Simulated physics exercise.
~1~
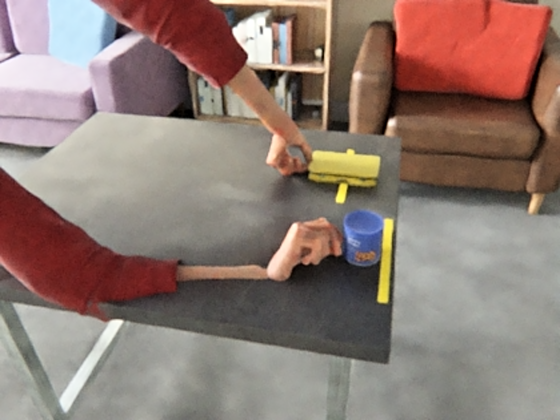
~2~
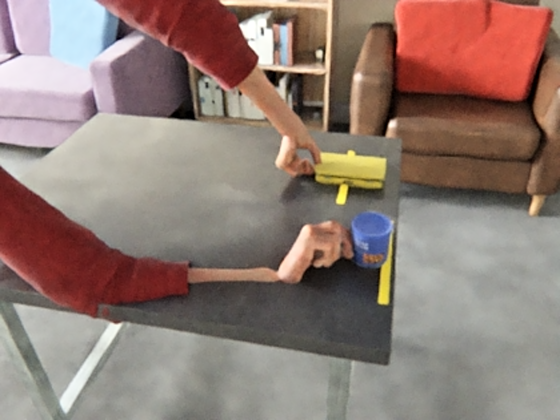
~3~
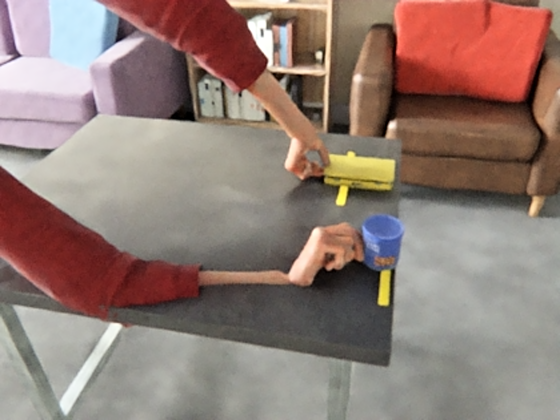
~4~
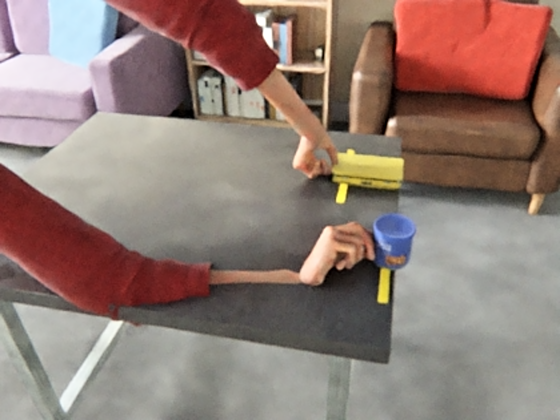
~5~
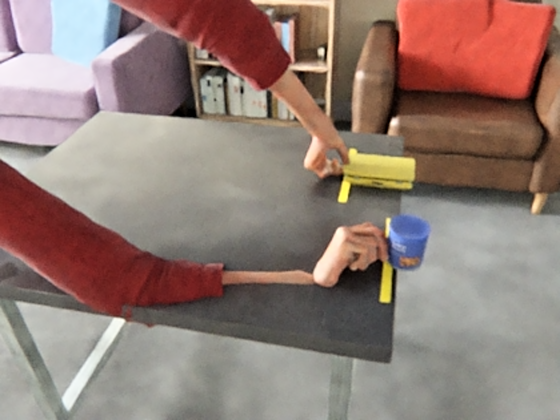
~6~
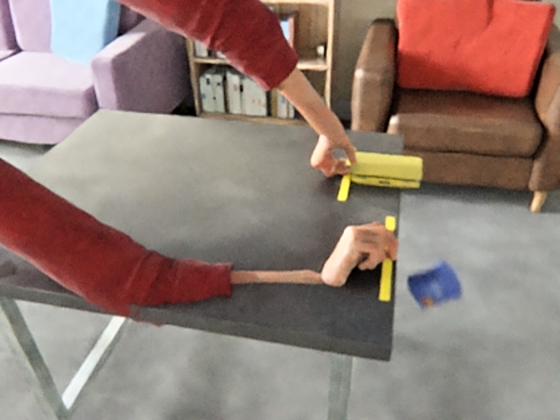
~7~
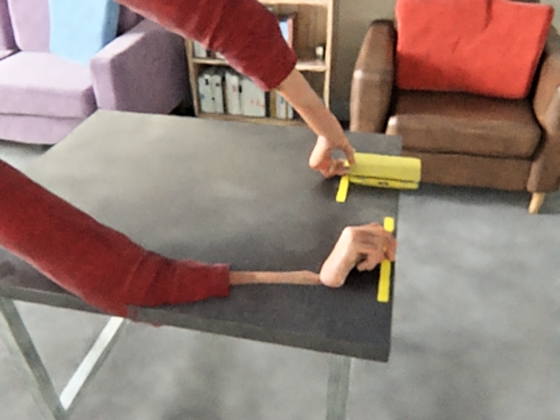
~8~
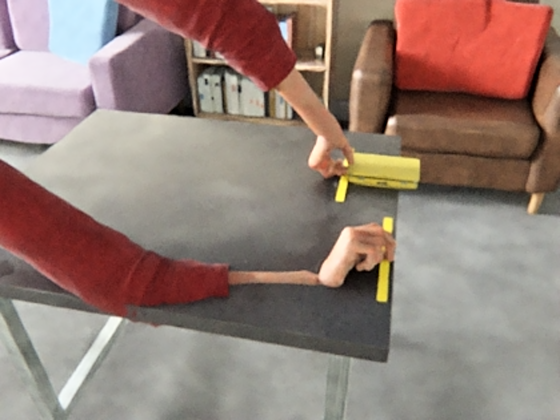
A blue tin and a yellow case slide to the right across a dark table, nudged by the fingers of two hands in red sleeves reaching in from the left. The slightly swaying view looks down on the table in a room with a purple sofa, a bookshelf and a brown armchair holding a red cushion. The tin, nearer the viewer, passes over a yellow tape strip at the right edge, tips and drops out of sight. The case stops with its end jutting past the edge. Both hands stay in place, and the case remains on the table.
